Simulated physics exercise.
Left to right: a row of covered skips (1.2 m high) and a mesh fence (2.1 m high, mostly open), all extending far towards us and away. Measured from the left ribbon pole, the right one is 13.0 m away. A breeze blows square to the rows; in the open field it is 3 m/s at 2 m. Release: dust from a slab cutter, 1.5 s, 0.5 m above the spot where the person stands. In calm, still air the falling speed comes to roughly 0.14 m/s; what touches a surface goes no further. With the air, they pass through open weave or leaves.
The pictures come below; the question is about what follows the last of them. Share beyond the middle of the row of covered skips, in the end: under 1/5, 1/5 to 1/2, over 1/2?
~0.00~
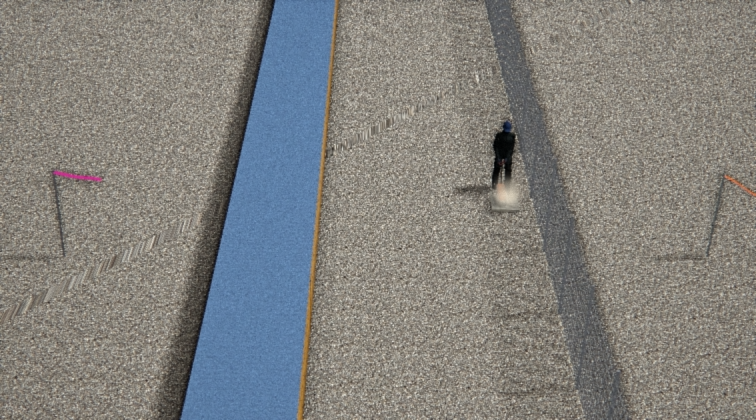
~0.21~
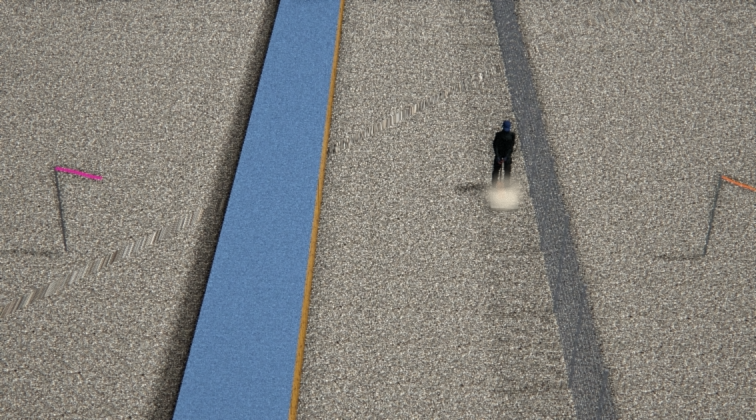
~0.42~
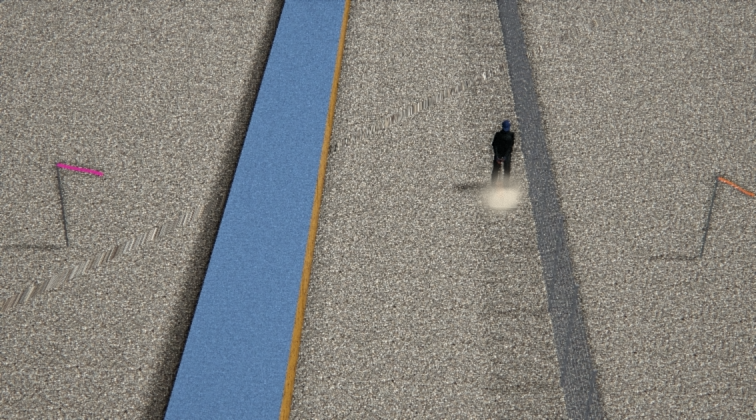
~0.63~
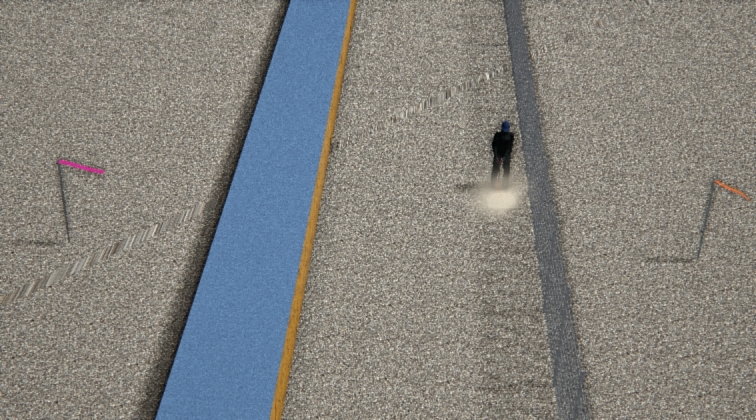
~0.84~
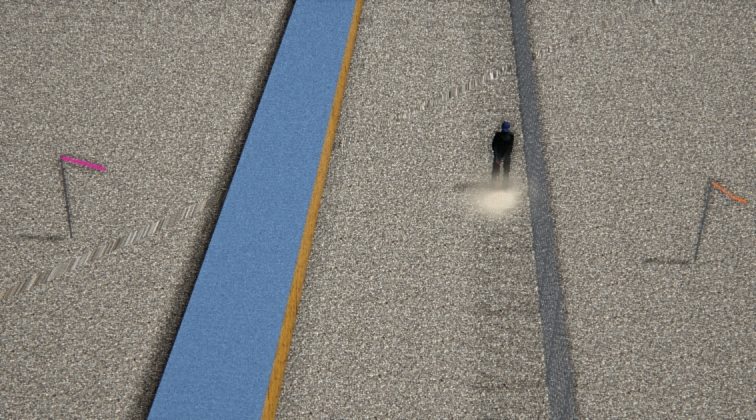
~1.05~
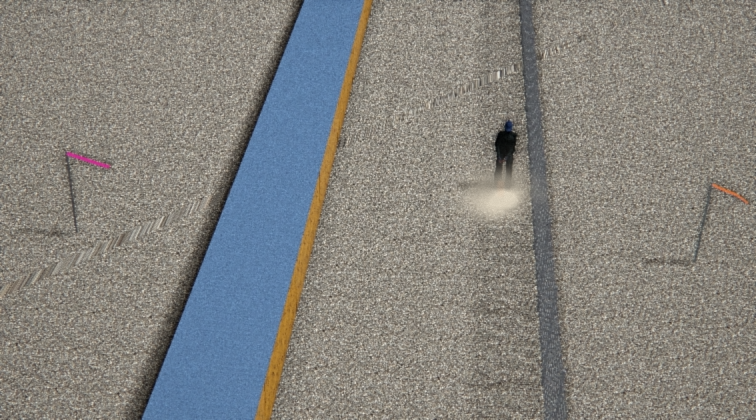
Under 1/5.
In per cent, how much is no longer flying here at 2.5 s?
25 %.
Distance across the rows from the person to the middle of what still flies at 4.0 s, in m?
Roughly 1.0 metres.
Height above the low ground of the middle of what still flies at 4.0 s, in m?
The middle sits around 0.6 m above the low ground.
After 2.5 s, 0 % is beyond the row of covered skips; 27 % has touched down or left; the middle of what still flies is 0.4 m above the low ground, near (481, 193).
After 4.0 s, 0 % is beyond the row of covered skips; 50 % has touched down or left; the middle of what still flies is 0.5 m above the low ground, near (470, 188).
After 8.0 s, 0 % is beyond the row of covered skips; 74 % has touched down or left; the middle of what still flies is 0.7 m above the low ground, near (514, 179).
After 20.0 s, 0 % is beyond the row of covered skips; 93 % has touched down or left.
After 45.0 s, 0 % is beyond the row of covered skips; 100 % has touched down or left.
